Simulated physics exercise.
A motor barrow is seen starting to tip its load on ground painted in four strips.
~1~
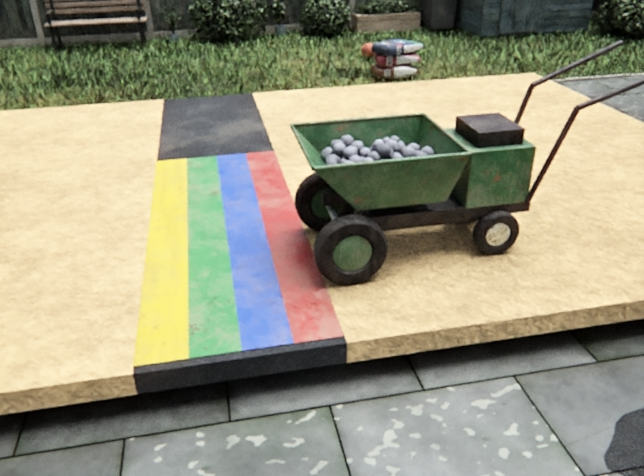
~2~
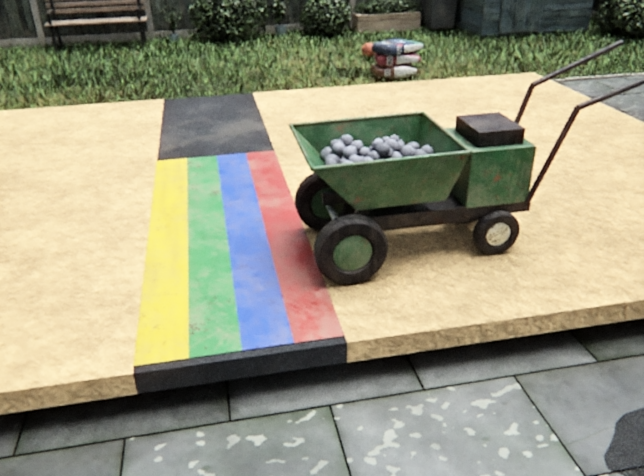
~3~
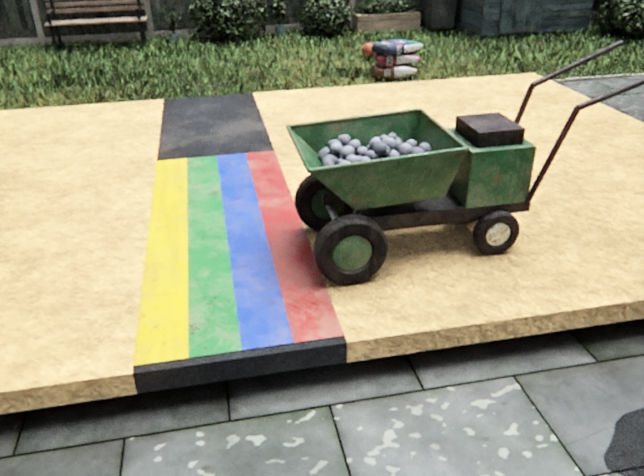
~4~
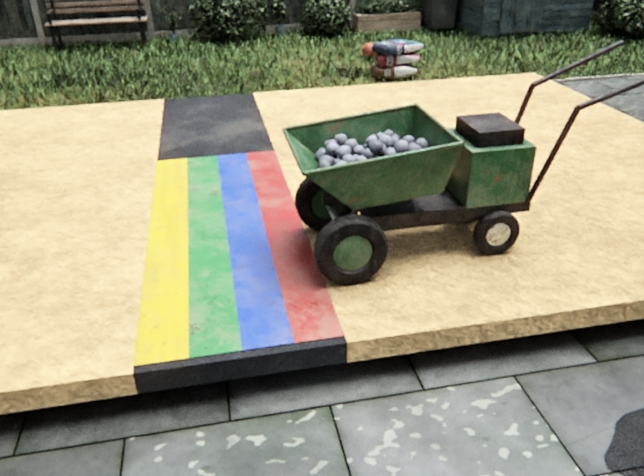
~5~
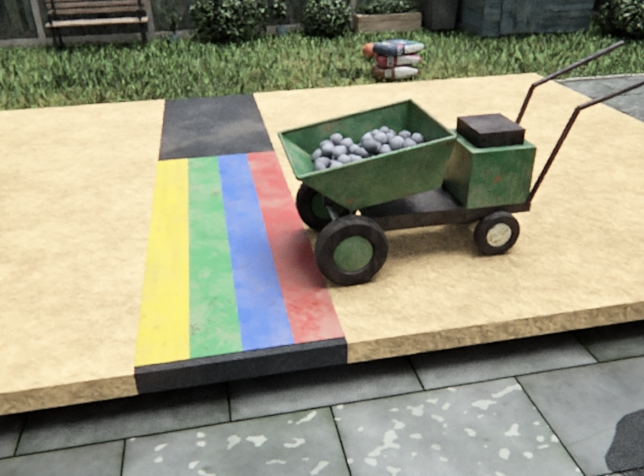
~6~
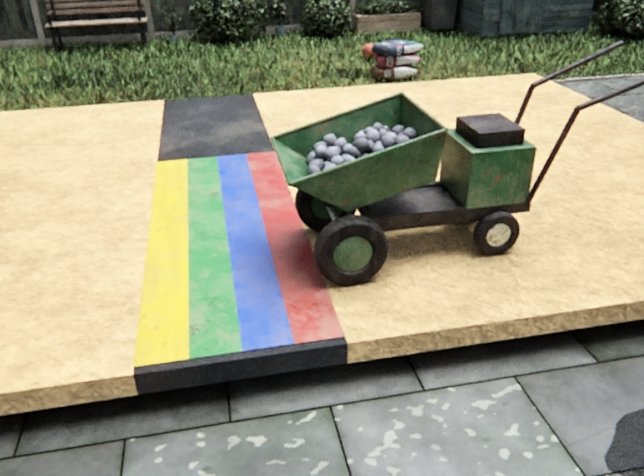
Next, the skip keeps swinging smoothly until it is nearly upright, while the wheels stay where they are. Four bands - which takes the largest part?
Largest part: The green band.
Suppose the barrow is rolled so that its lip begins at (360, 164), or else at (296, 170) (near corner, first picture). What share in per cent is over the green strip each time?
Roughly 10 and 40 percent respectively.
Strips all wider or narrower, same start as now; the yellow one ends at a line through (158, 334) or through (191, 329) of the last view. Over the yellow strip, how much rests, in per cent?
20 and 30 in a hundred.
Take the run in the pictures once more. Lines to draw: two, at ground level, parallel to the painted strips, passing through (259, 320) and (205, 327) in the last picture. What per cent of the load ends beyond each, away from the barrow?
Near 80 % and near 30 %, in that order.
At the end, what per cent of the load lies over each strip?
Shares by strip - red: 0 per cent; blue: 20 per cent; green: 45 per cent; yellow: 15 per cent.
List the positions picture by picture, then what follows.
Lip of the skip near (314, 169), level; top of the load near (382, 163), round cobbles; red strip near (310, 309); blue strip near (262, 315); green strip near (213, 322); yellow strip near (163, 329), in the first picture.
Lip of the skip near (313, 169), level; top of the load near (381, 162), in the second picture.
Lip of the skip near (309, 171), tipped barely; top of the load near (385, 153), in the third picture.
Lip of the skip near (304, 174), tipped a little; top of the load near (390, 156), in the fourth picture.
Lip of the skip near (298, 178), tipped a little; top of the load near (395, 146), in the fifth picture.
Lip of the skip near (290, 184), tipped clearly; top of the load near (387, 143); red strip near (310, 310); blue strip near (263, 316); green strip near (214, 322); yellow strip near (163, 329), in the sixth picture.
Shortly afterwards, skip tipped steeply; the whole lot in the skip.
Next, skip tipped steeply; the bulk in the skip; a little over the blue strip; a little over the green strip.
Some moments later, skip tipped right over; near a quarter in the skip; near a quarter over the blue strip; near a third over the green strip; a little over the yellow strip; only a few off the paint.
In the end, skip tipped right over; near a quarter in the skip; none at all over the red strip; near a quarter over the blue strip; near half over the green strip; a little over the yellow strip; only a few off the paint.
